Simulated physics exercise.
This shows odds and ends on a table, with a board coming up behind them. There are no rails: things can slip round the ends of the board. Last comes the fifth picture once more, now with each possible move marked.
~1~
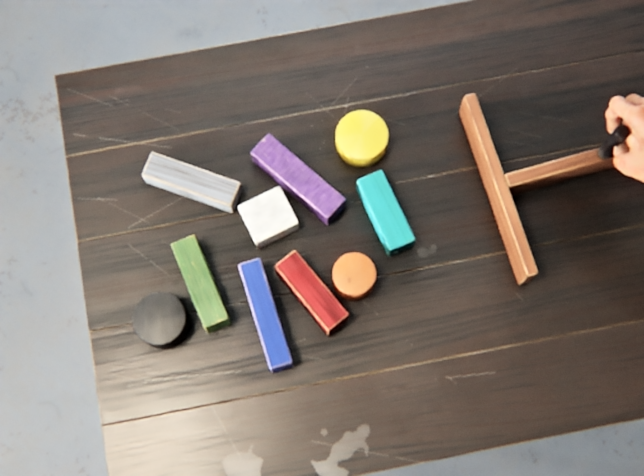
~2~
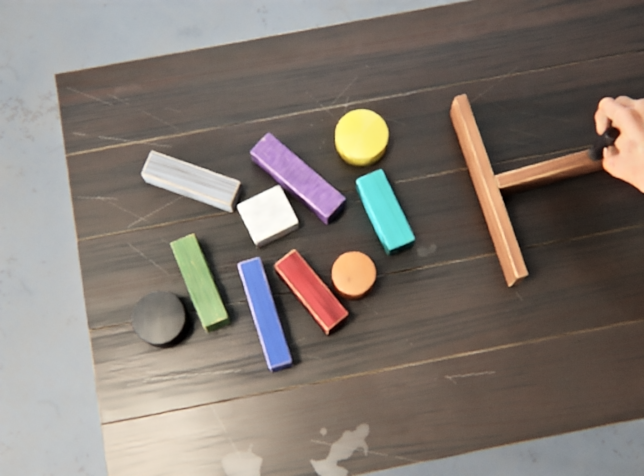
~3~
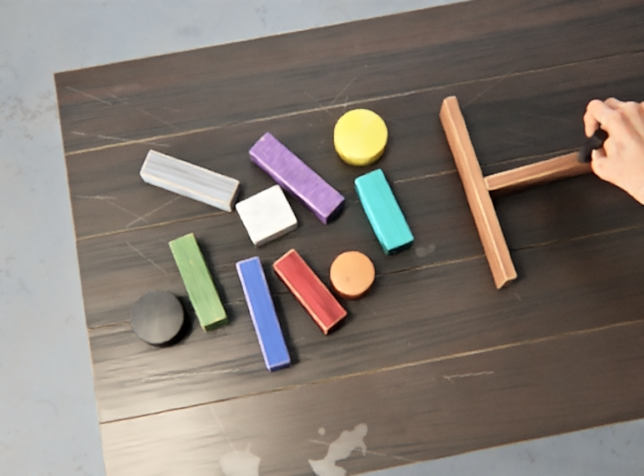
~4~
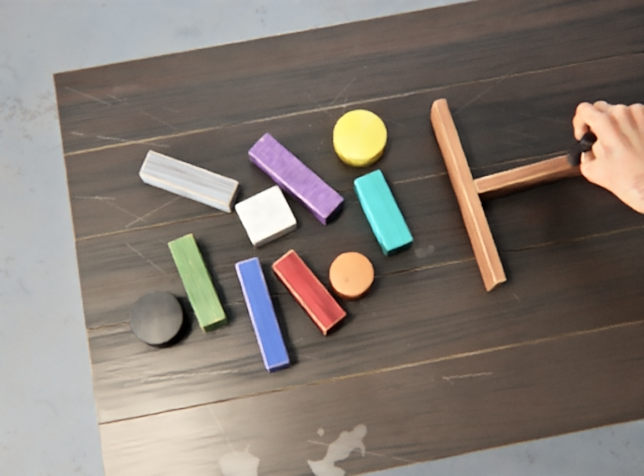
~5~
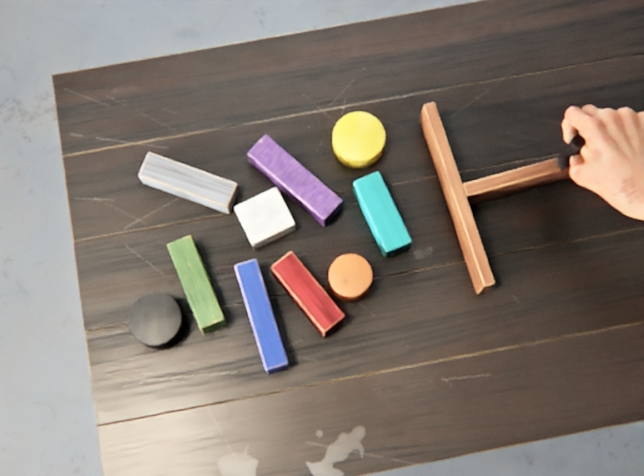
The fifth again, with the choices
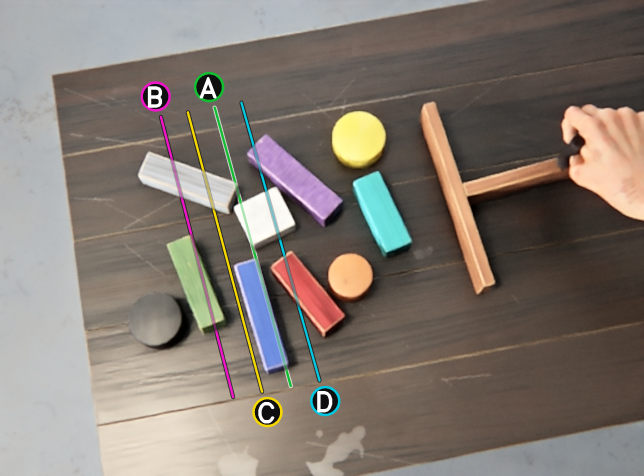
The clip shows colourful bars, sticks, a white block and round pieces lying still on a dark wooden table, while a hand at the right slides a T-shaped wooden board a short way left toward them.
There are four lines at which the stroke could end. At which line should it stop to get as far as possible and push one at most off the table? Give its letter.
It can go as far as B.
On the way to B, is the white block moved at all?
By then, yes.
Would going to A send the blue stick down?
No.
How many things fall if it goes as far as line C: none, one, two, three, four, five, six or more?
By then, none.
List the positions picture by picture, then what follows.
The first picture shows green bar (202, 284); white block (269, 218); blue stick (266, 316).
The second picture shows board (491, 184); orange tin (354, 277).
The third picture shows board (480, 186); purple bar (297, 179).
The fourth picture shows board (469, 188); red stick (309, 293).
The fifth picture shows board (459, 192); turquoise stick (382, 216); green bar (198, 285); white block (265, 219).
On the marked copy, A at (251, 242); B at (196, 252); C at (224, 247); D at (279, 237).
Following B. Soon after the start, board (363, 209); yellow tin (309, 153); purple bar (283, 184).
Later, board (269, 226); black tin (132, 333); green bar (161, 299).
In the end, board (196, 240); black tin over the edge; green bar (92, 320); one fallen.
As for the rest, A is within the limit but short; C is within the limit but short; D is within the limit but short.
